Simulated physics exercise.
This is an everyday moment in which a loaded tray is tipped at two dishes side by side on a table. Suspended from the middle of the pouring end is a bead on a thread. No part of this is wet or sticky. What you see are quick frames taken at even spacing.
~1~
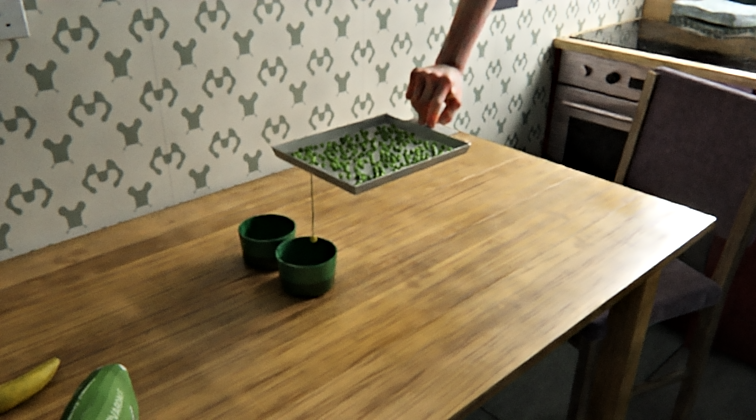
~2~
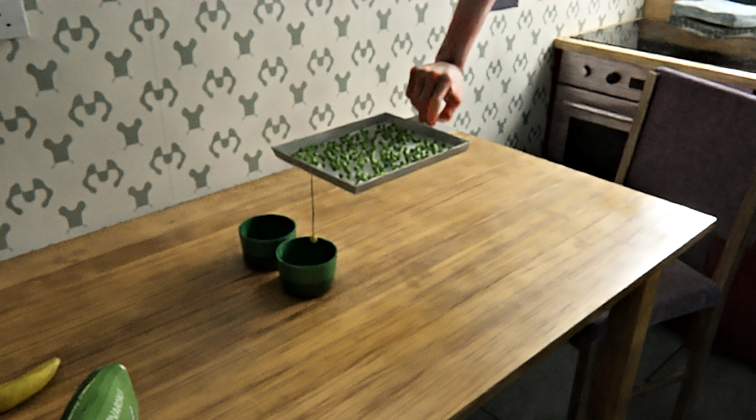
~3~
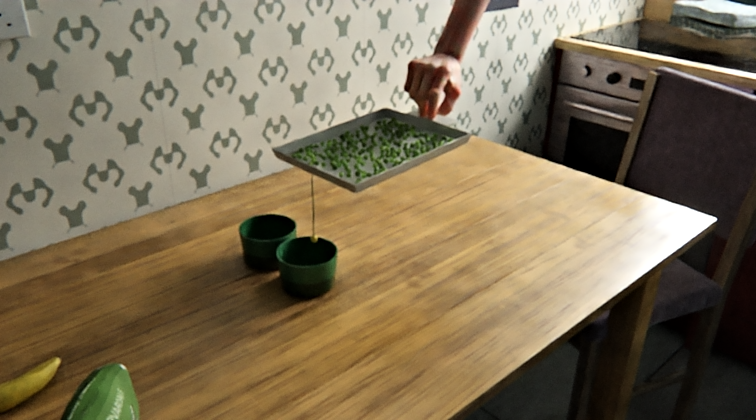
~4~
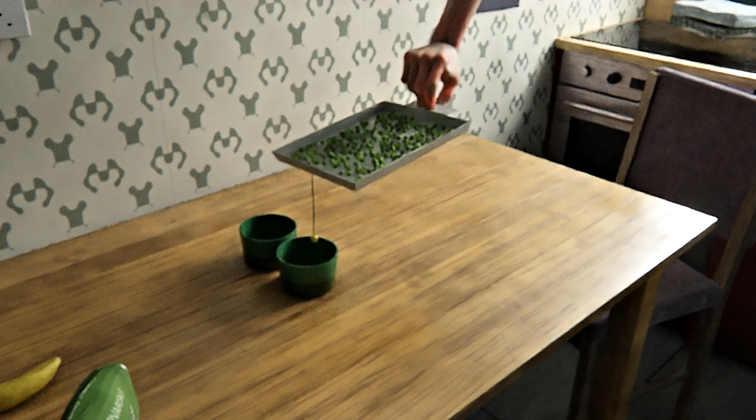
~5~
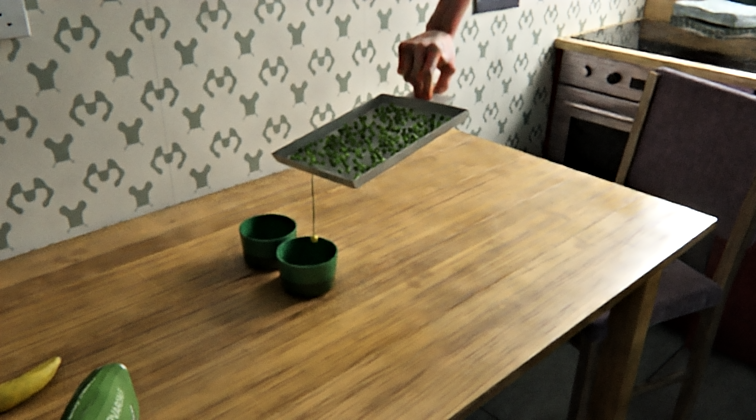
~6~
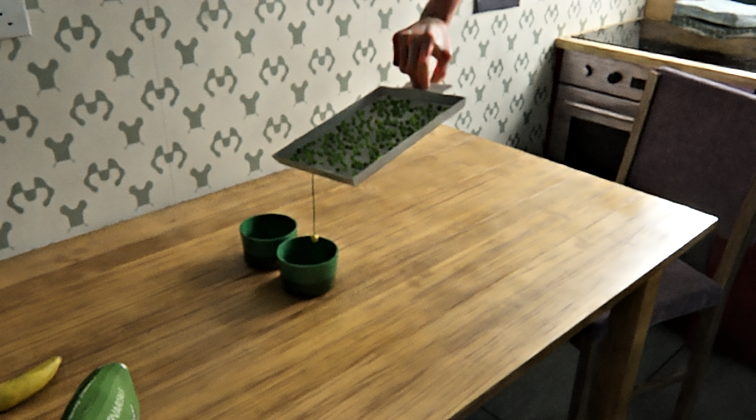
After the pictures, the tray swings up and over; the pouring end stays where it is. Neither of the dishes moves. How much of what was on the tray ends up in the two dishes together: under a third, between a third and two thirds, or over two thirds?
Over two thirds.
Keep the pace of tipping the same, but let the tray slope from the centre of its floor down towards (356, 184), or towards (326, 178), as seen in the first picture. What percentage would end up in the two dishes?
Roughly 0 percent, then 20 percent.
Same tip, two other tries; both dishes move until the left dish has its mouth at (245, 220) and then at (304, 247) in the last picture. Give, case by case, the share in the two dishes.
Respectively 60 % and 20 %.
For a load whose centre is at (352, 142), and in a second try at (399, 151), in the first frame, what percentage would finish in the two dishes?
It's 90 percent the first time and 90 percent the second.
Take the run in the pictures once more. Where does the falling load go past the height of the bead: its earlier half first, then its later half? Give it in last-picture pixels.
Near (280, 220) to start, and near (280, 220) afterwards.
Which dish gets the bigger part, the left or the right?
Looks like the left-placed one wins this one.
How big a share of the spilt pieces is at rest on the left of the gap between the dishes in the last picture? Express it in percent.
That comes to about 90 per cent of the pieces.
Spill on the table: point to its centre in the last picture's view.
Centre, final frame: Roughly (232, 288).
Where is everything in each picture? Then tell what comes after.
In the first frame, corners of the pouring end at (276, 147) and (356, 184), level; middle of the load at (371, 152), dried peas; left dish at (244, 249); right dish at (283, 275); bead on its thread at (314, 239).
In the second frame, corners of the pouring end at (276, 147) and (356, 184), level; middle of the load at (371, 151).
In the third frame, corners of the pouring end at (276, 148) and (355, 183), tipped barely, lowest at the left corner; middle of the load at (371, 148).
In the fourth frame, corners of the pouring end at (276, 150) and (354, 181), tipped a little, lowest at the left corner; middle of the load at (371, 143).
In the fifth frame, corners of the pouring end at (275, 153) and (353, 179), tipped a little, lowest at the left corner; middle of the load at (370, 138).
In the sixth frame, corners of the pouring end at (276, 154) and (352, 176), tipped clearly, lowest at the left corner; middle of the load at (367, 134); left dish at (245, 248); right dish at (284, 274).
Soon after the last picture, tray tipped steeply; nearly all on the tray; a stray few in the left dish; a stray few outside both; a small part in the air.
A little later, tray tipped past a quarter turn; a stray few on the tray; a small part in the right dish; about two thirds in the left dish; a small part outside both; a small part in the air.
Later still, tray tipped past a quarter turn; a small part in the right dish; most in the left dish; a small part outside both.
At rest, tray tipped past a quarter turn; a small part in the right dish; most in the left dish; a small part outside both.
